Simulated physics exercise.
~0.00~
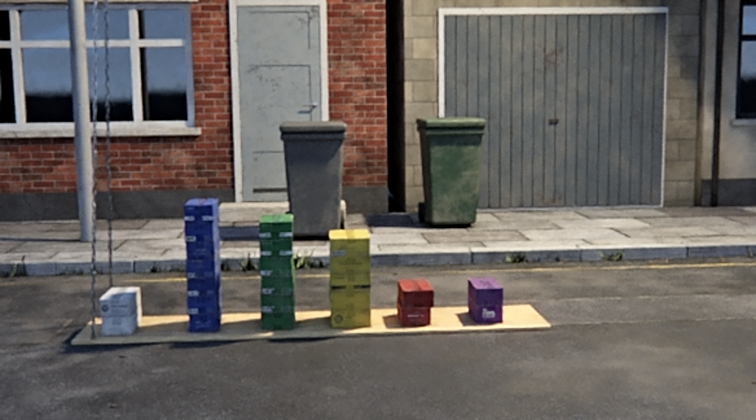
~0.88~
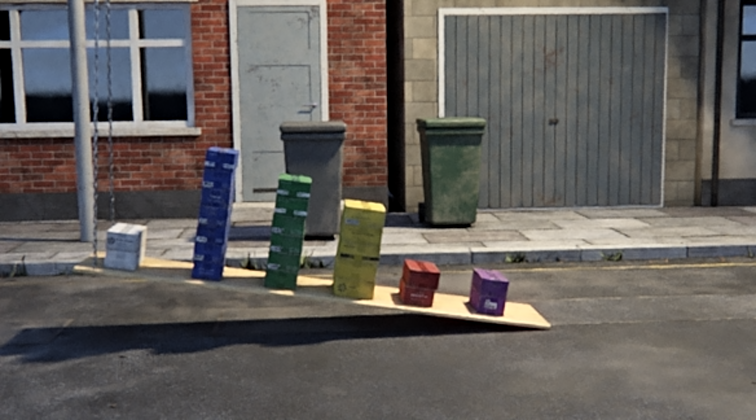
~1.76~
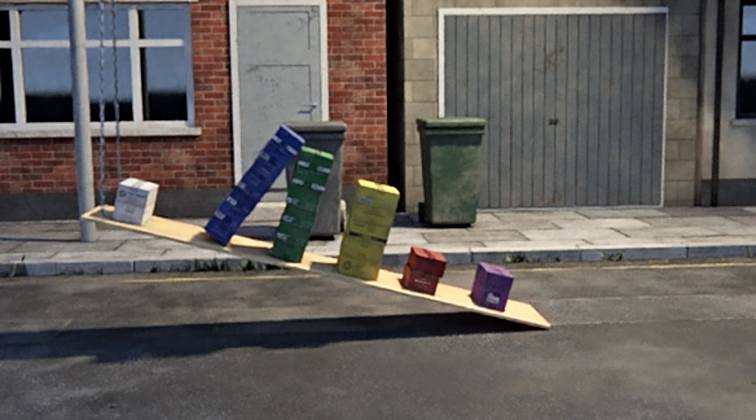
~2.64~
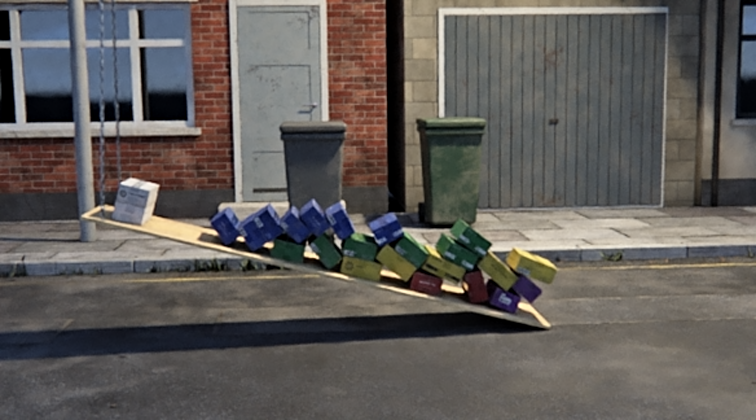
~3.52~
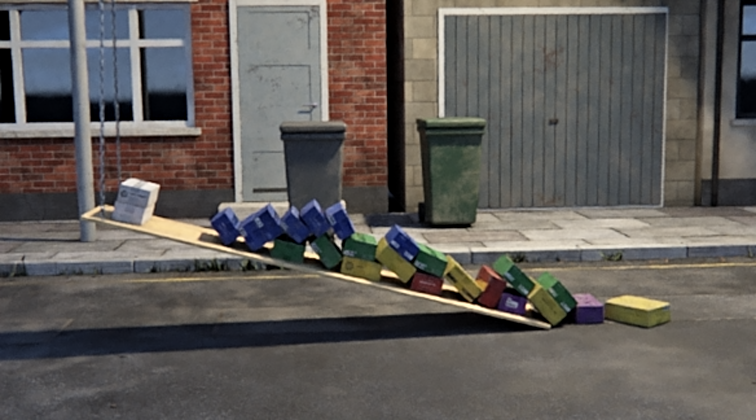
The clip opens on a street where a flat board holds a row of stacked boxes, white, blue, green, yellow, red and purple, with bins and a garage door behind. The left end of the board rises beside a pair of chains, and the tall stacks begin to lean right. As the slope steepens, the blue stack tips against the green one. The coloured stacks then topple and tumble down the board in a jumble. It ends with a purple box and a yellow box on the road beyond the lower end, while the white one stays near the top.
